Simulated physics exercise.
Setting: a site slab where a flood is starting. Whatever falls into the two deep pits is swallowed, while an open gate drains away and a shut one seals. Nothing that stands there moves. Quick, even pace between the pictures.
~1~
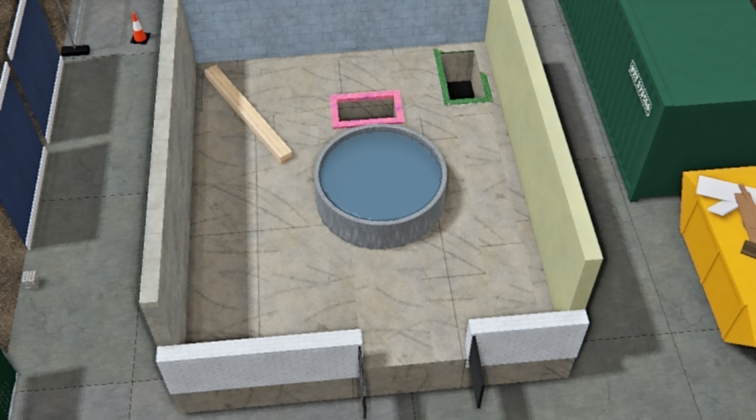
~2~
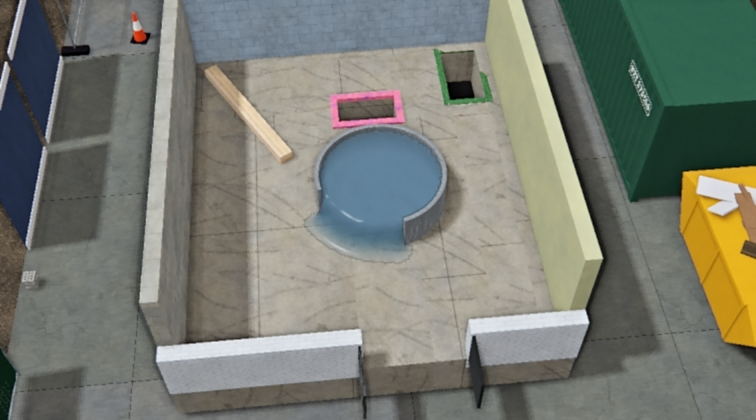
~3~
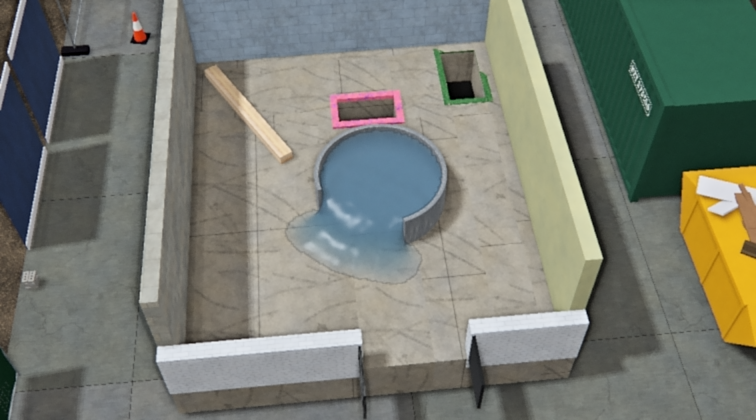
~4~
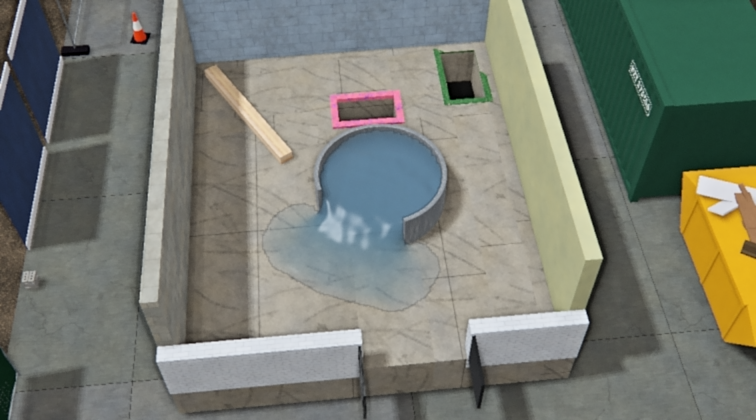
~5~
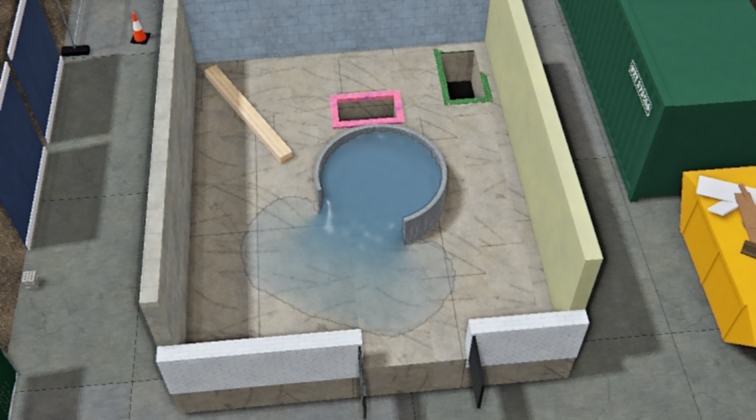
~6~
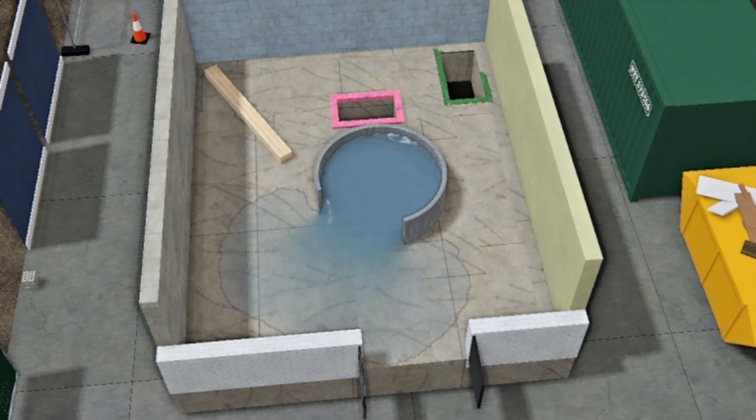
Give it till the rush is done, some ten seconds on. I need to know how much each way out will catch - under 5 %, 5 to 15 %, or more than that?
Outcome: The gate is going to swallow a share past fifteen per cent. The green pit is going to swallow a share short of five per cent. The pink pit is going to swallow a share short of five per cent.
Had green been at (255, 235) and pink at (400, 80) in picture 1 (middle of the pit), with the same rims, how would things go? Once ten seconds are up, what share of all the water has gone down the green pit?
Share for the green pit: 30 percent.
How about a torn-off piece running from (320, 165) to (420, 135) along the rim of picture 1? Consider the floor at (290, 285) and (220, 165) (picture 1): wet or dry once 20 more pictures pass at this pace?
First spot spared, second spot submerged.
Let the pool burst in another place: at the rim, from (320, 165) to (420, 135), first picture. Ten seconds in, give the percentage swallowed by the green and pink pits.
Estimates in per cent: Green 20, pink 30.
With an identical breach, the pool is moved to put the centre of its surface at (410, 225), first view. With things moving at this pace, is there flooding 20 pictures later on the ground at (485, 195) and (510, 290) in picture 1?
Result, points in order: Unwetted; unwetted.
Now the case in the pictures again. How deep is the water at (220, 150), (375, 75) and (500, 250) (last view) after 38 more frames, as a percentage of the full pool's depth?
In order: About 14, 0 and 0 in a hundred.
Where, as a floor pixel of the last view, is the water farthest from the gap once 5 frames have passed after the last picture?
Front's tip: Near (185, 371).
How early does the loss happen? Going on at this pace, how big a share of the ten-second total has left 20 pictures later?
55 per cent.
A moment on, water covers 30 % of the floor; the gate 3 %, the green pit 0 %, the pink pit 0 %.
Next, water covers 30 % of the floor; the gate 9 %, the green pit 0 %, the pink pit 0 %.
Then, water covers 35 % of the floor; the gate 16 %, the green pit 0 %, the pink pit 0 %.
Later, water covers 55 % of the floor; the gate 24 %, the green pit 0 %, the pink pit 0 %.
In the end, water covers 75 % of the floor; the gate 30 %, the green pit 0 %, the pink pit 0 %.
